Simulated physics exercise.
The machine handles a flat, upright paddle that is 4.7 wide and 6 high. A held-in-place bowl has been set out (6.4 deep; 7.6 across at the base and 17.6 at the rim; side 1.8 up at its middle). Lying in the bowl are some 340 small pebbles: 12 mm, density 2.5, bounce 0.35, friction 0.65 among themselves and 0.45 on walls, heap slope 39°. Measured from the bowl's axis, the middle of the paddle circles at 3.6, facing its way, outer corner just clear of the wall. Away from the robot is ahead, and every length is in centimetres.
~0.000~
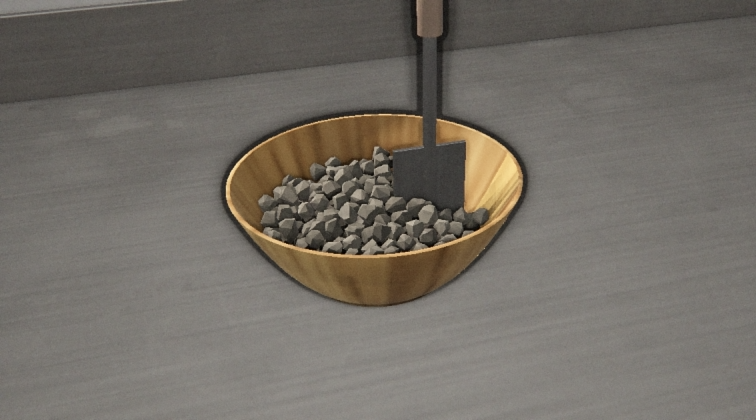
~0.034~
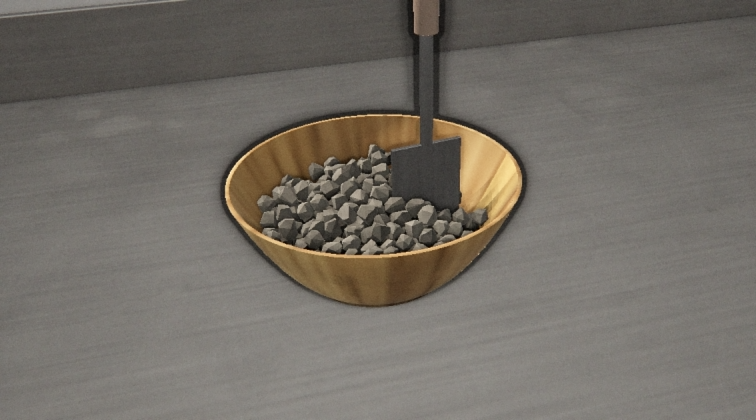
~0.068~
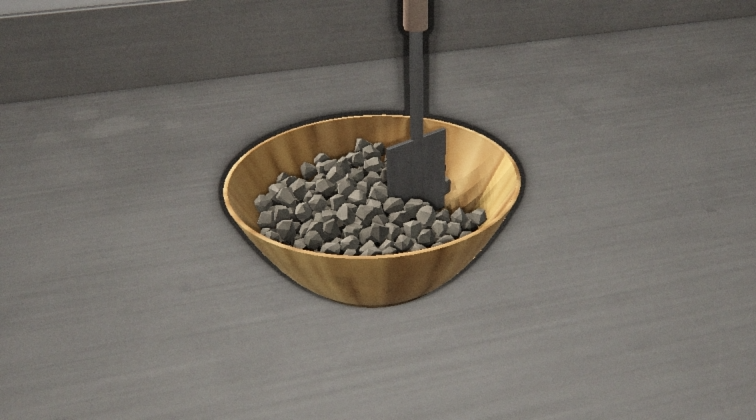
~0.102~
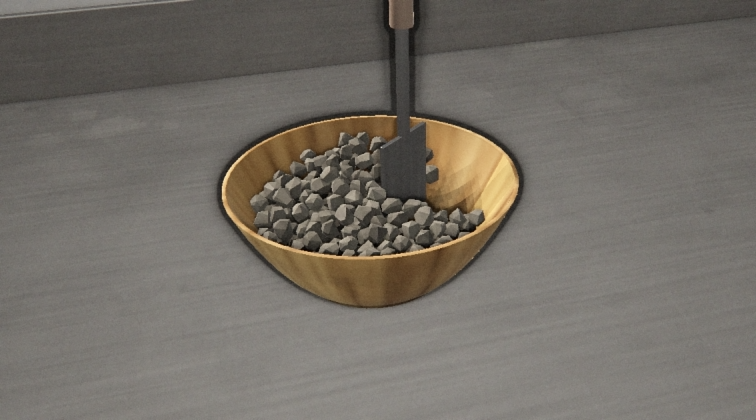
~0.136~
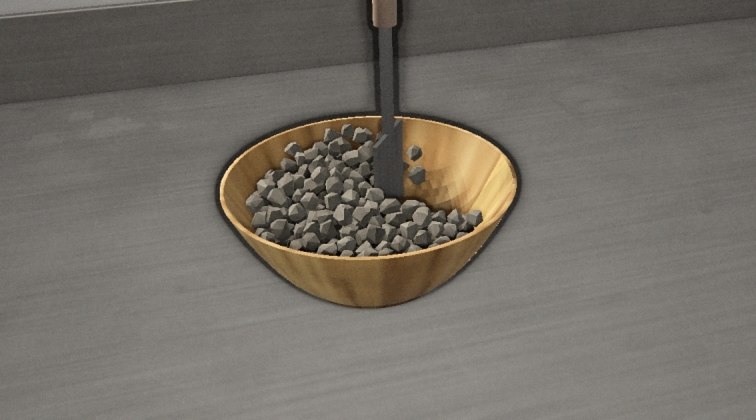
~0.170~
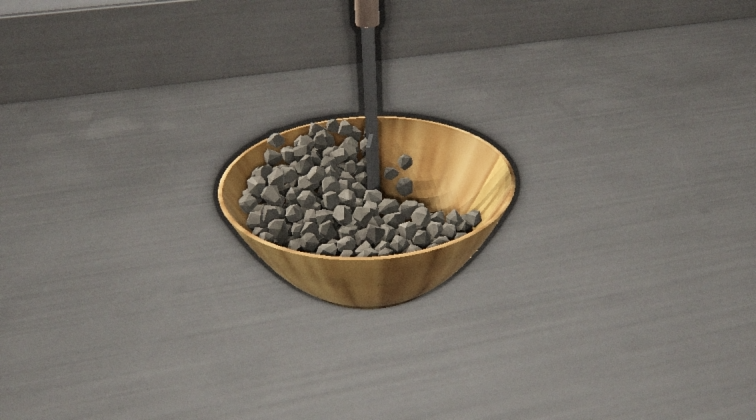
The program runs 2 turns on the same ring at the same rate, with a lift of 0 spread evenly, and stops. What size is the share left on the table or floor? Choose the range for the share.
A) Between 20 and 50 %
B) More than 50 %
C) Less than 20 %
A, between 20 and 50 %.
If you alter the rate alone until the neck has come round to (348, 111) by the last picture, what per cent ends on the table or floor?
About 40 %.
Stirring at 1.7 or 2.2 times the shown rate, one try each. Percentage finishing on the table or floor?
First try close to 55, second close to 60, in per cent.
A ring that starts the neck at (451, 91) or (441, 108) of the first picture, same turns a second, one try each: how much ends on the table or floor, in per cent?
Around 30 per cent on the first try, around 40 per cent on the second.
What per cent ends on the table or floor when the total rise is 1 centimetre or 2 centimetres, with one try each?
That gives about 25 per cent and 20 per cent, in order.
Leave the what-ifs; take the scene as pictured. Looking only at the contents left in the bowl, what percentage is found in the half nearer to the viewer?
About 30 per cent.
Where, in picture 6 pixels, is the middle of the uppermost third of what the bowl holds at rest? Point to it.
Looks like roughly (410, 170) to me.
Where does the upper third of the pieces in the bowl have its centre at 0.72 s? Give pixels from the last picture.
The top third is centred near (449, 168) in the last picture.
After 0.72 s, 326° round, highest piece 9 above the table; 293 in the bowl, 38 on the table or floor, 6 in flight or on the tool.
After 1.26 s, 223° round, highest piece 9 above the table; 251 in the bowl, 83 on the table or floor, 3 in flight or on the tool.
After 1.74 s, 0° round, highest piece 7 above the table; 230 in the bowl, 107 on the table or floor.
After 2.44 s, 0° round, highest piece 7 above the table; 230 in the bowl, 107 on the table or floor.
At rest, 230 in the bowl, 107 on the table or floor. That is 32 % on the table or floor.
